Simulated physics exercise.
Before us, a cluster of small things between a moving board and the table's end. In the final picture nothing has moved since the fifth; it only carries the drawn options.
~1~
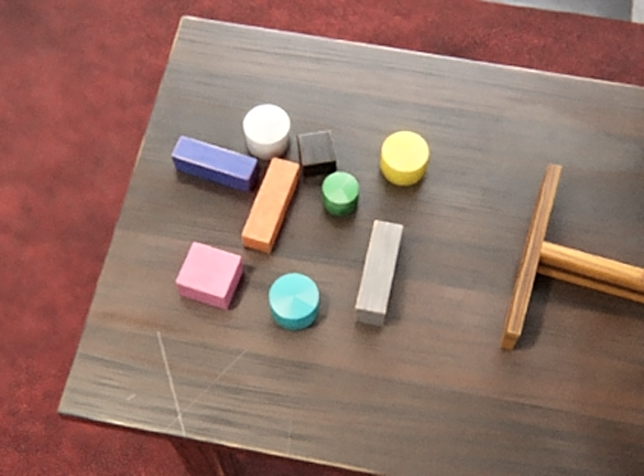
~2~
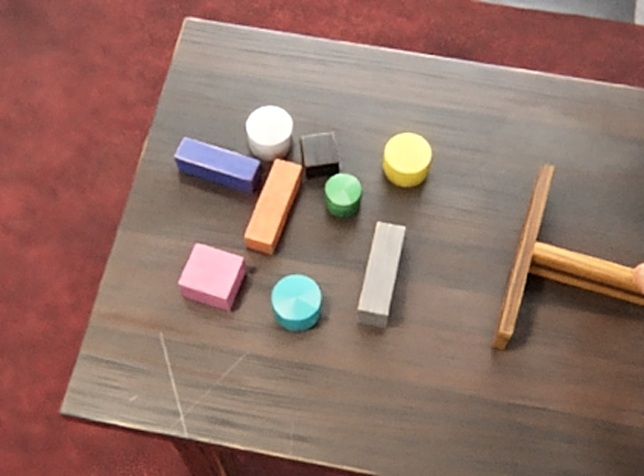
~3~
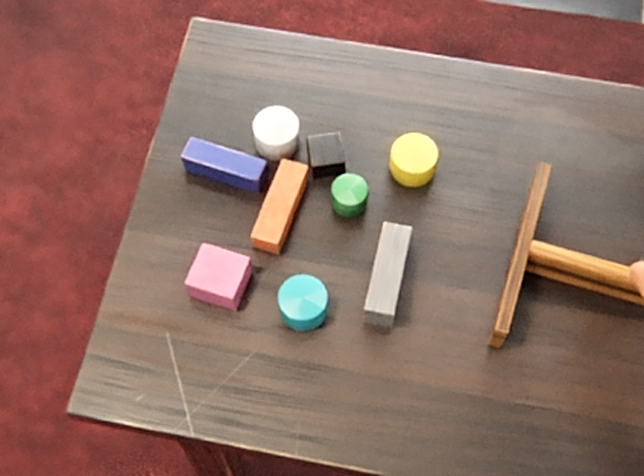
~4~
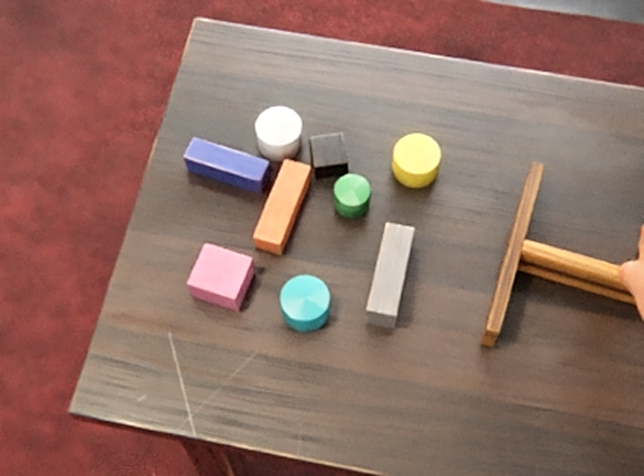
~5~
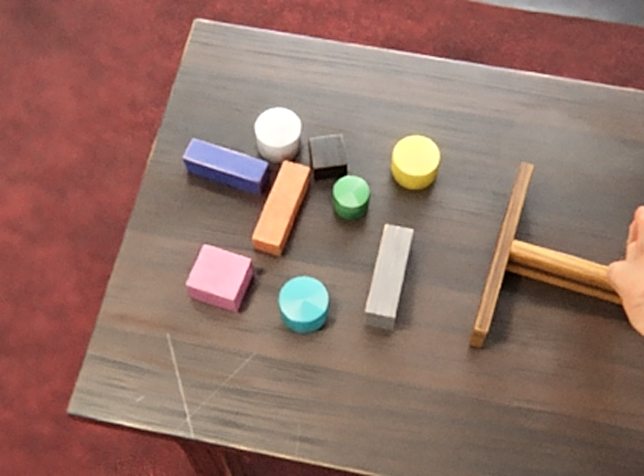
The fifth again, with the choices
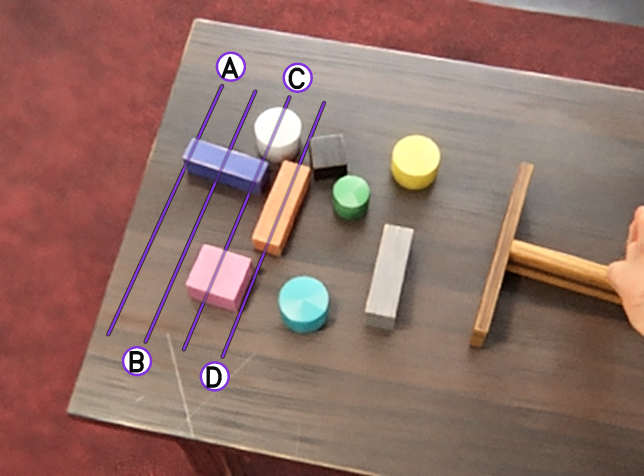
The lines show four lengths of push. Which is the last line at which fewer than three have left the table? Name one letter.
As far as mark B.
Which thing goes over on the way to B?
The blue bar goes over.
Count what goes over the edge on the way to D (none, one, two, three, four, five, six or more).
The count is none.
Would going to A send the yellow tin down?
No.
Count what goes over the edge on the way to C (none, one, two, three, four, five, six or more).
In all, none.
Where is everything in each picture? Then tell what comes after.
Grey bar (379, 274); turquoise tin (294, 302); yellow tin (404, 158), in the first frame.
Board (528, 246); white tin (270, 134), in the second frame.
Board (525, 244); black block (326, 156), in the third frame.
Board (517, 243); green tin (352, 197), in the fourth frame.
Board (506, 243); grey bar (389, 278); turquoise tin (304, 305); yellow tin (415, 163), in the fifth frame.
On the marked copy, A at (169, 202); B at (204, 209); C at (240, 215); D at (277, 222).
Taking B. A third of the way, board (394, 224); yellow tin (389, 156); grey bar (358, 271).
Two thirds of the way, board (287, 204); blue bar (193, 165); pink block (166, 260).
When it is over, board (204, 190); blue bar over the edge; pink block (122, 251); one fallen.
As for the rest, A drops three; C is within the limit but short; D is within the limit but short.
